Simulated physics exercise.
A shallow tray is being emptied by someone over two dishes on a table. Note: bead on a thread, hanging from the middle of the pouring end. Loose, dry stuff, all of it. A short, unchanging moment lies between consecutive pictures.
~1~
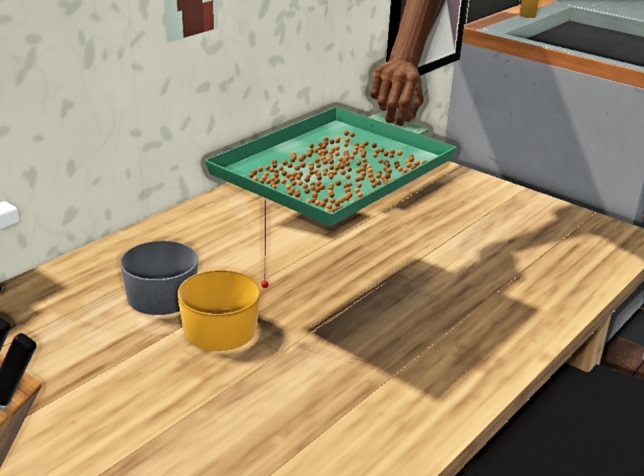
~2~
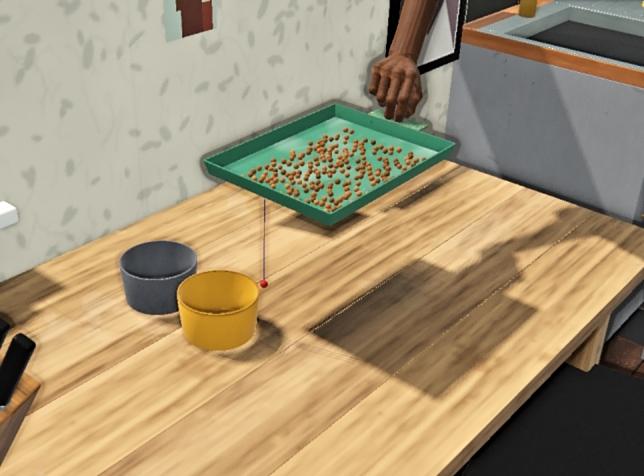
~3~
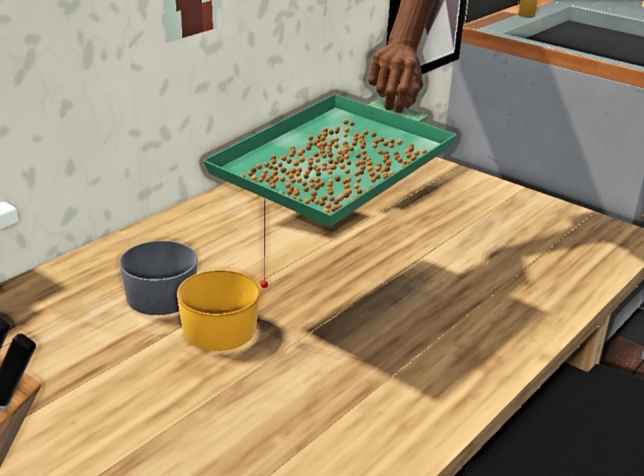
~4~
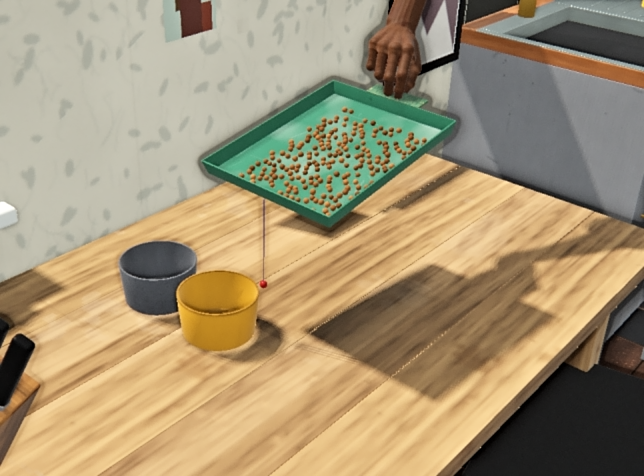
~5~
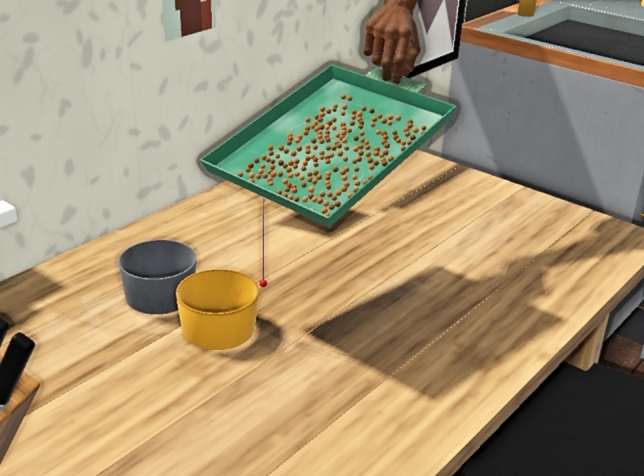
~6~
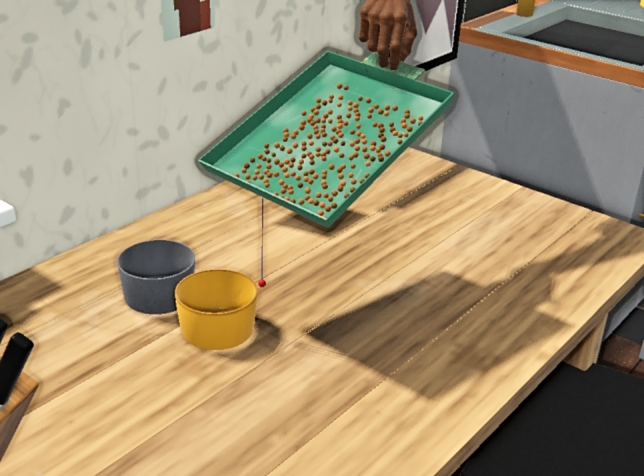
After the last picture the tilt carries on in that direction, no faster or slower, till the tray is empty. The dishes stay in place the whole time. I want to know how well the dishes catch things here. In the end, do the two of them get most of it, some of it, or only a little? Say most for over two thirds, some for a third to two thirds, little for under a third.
They get only a little.
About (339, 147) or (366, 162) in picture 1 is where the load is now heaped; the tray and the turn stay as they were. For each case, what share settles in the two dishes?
Roughly 30 and 10 percent, in that order.
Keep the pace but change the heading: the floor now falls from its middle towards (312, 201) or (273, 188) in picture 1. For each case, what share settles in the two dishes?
For the first aim it is 0 in a hundred, for the second 60 in a hundred.
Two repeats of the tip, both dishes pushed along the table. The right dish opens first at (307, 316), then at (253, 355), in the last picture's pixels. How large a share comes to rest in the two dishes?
The first position comes out at 30 per cent, the other at 40 per cent.
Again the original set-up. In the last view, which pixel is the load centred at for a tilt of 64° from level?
(286, 195).
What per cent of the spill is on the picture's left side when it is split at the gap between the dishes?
About 10 percent of the spill.
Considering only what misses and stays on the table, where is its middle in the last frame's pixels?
The centre sits close to (261, 387).
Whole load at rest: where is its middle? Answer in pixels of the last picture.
Roughly at (257, 371).
Soon after the last picture, tray tipped steeply; nearly all on the tray; a small part in the air.
A little later, tray tipped past a quarter turn; about two thirds on the tray; a stray few in the right dish; a small part outside both; about a quarter in the air.
Later still, tray tipped past a quarter turn; about a quarter in the right dish; most outside both.
At rest, tray tipped past a quarter turn; about a quarter in the right dish; none in the left dish; most outside both.
